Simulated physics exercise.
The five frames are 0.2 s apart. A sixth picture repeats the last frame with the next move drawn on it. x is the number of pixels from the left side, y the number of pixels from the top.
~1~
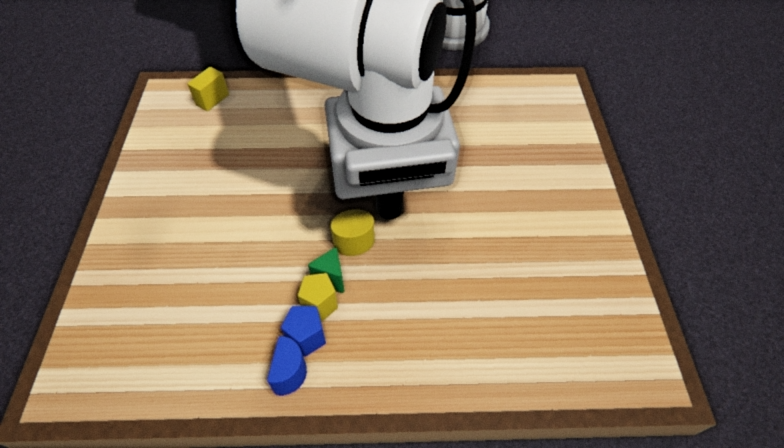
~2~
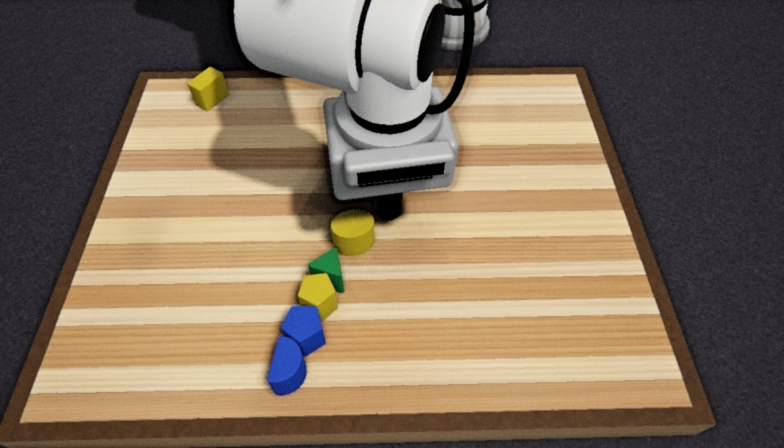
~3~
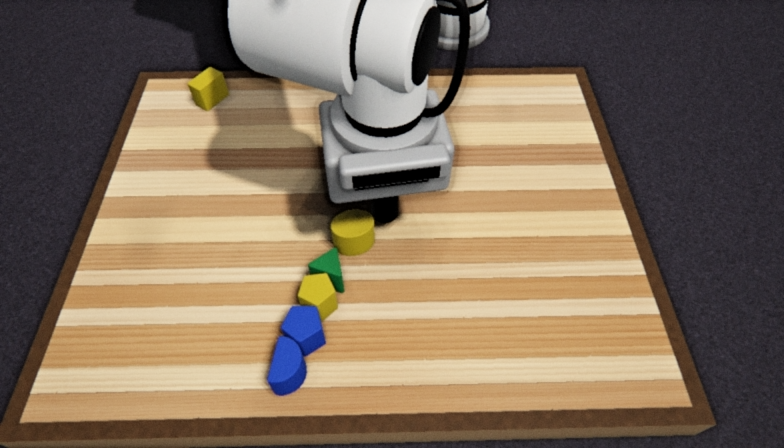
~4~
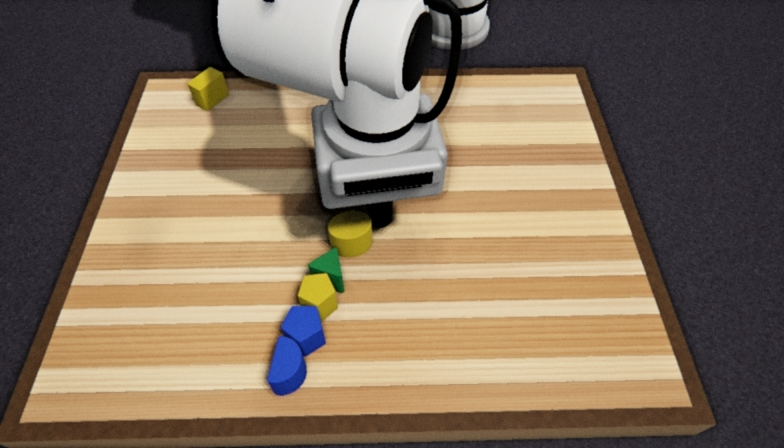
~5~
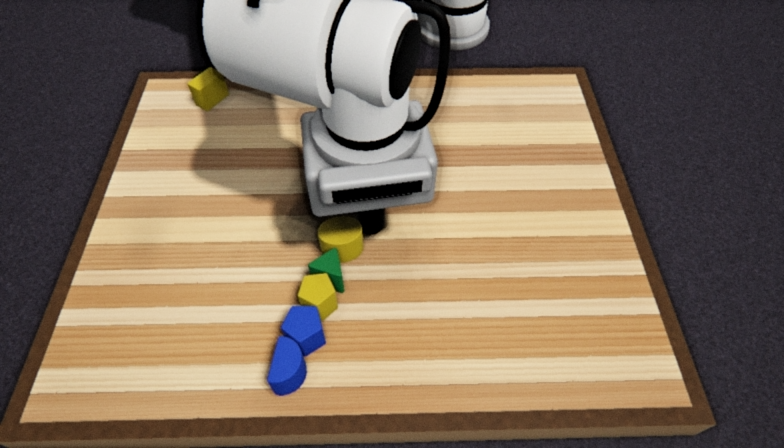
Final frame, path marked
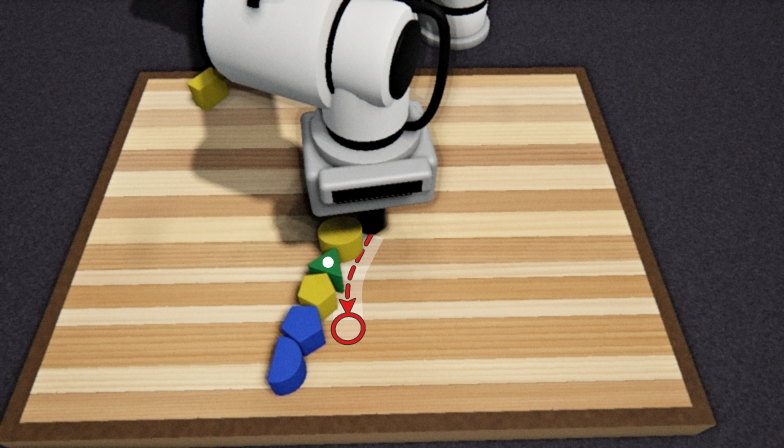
White robot arm edging left and nudging a yellow round block slightly toward a line of green, yellow and blue blocks.
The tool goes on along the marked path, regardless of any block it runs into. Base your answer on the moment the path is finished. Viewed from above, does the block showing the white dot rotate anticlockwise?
I'd say yes.
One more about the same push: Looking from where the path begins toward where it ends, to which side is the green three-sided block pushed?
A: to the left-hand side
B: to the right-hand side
I choose B.
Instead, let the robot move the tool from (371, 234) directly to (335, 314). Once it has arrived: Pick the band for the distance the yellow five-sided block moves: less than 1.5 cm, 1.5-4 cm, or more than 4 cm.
The block shifts between 1.5 and 4 cm.
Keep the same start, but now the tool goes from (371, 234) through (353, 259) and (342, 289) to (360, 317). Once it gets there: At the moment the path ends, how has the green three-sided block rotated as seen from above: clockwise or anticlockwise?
Looking down, my answer is that the green three-sided block rotates anticlockwise.
The line goes from (371, 234) over (350, 277) to (348, 328); the dot is on the green three-sided block.
On the path given first. One third of the way, tool at (356, 254); yellow five-sided block at (315, 291), turned 15° anticlockwise; green three-sided block at (312, 265), turned 55° anticlockwise; yellow oval block at (321, 239), turned 60° clockwise.
Two thirds of the way, tool at (346, 285); yellow five-sided block at (315, 292), turned 15° anticlockwise; green three-sided block at (310, 266), turned 55° anticlockwise; yellow oval block at (319, 239), turned 70° clockwise.
At the end, tool at (347, 321); blue five-sided block at (292, 329); yellow five-sided block at (312, 296), turned 15° clockwise; green three-sided block at (310, 266), turned 55° anticlockwise; yellow oval block at (319, 239), turned 70° clockwise.
